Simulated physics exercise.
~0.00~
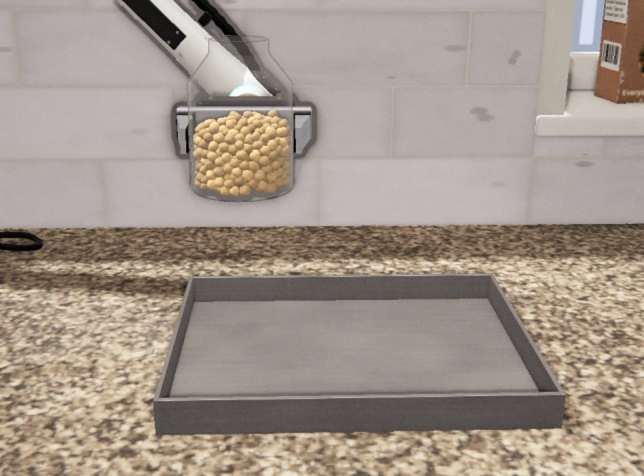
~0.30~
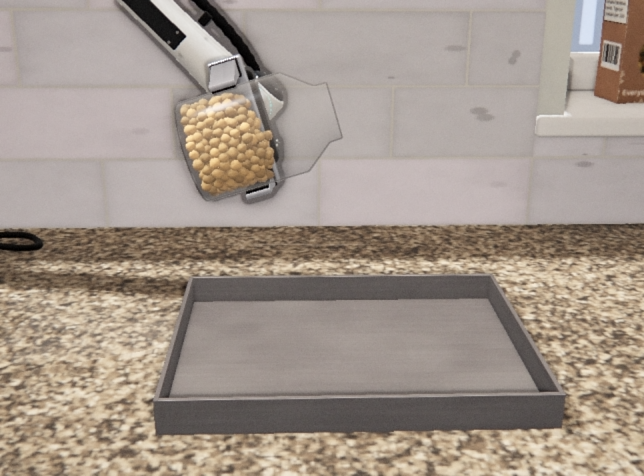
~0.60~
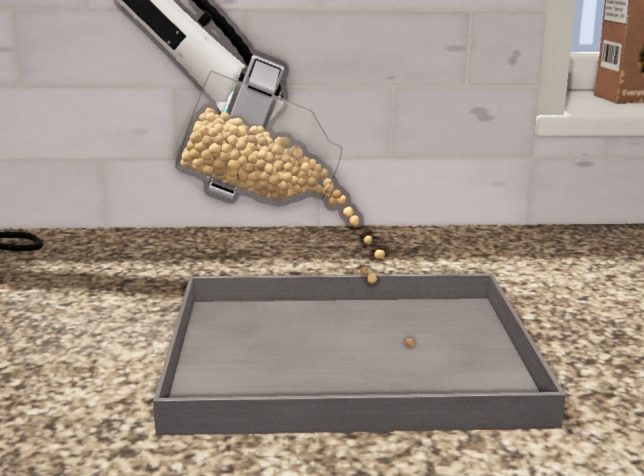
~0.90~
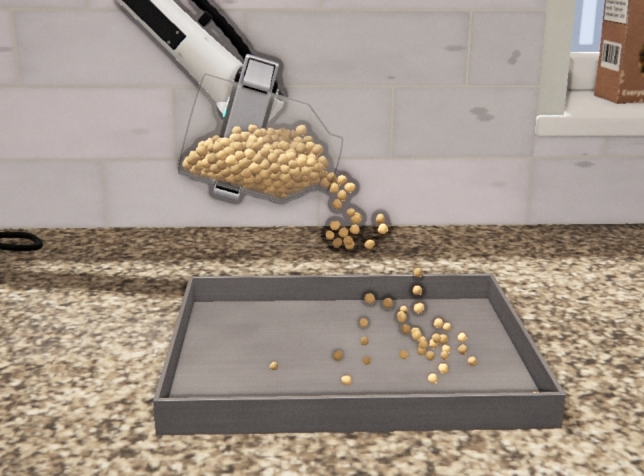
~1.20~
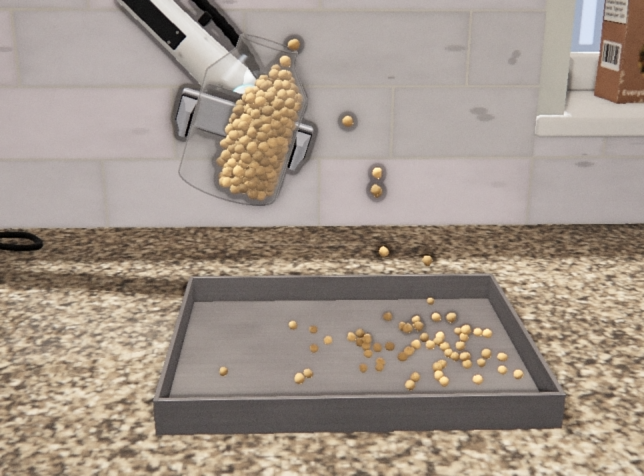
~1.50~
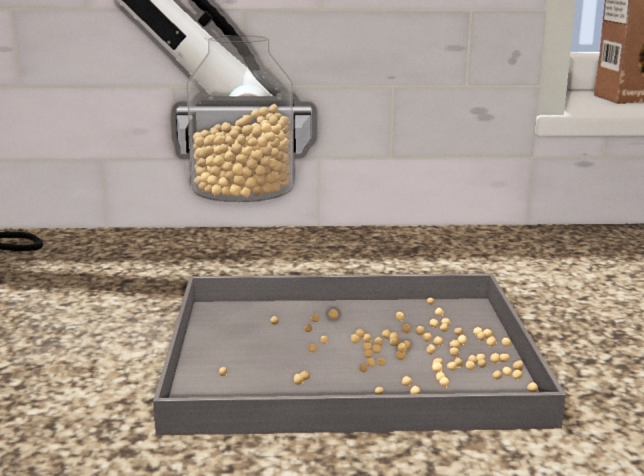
A clear jar partly filled with dried chickpeas, held by a white and black robot arm, hangs upright before a pale tiled wall, seen from the front above a speckled brown countertop. A shallow grey tray sits below it, slightly to the right. The arm tips the jar over to the right until its mouth points downward, and chickpeas trickle, then tumble in clumps into the tray. As the jar swings back up, a few stragglers fall. It ends upright, still holding most of its chickpeas, with the rest scattered across the tray, mainly toward the right.
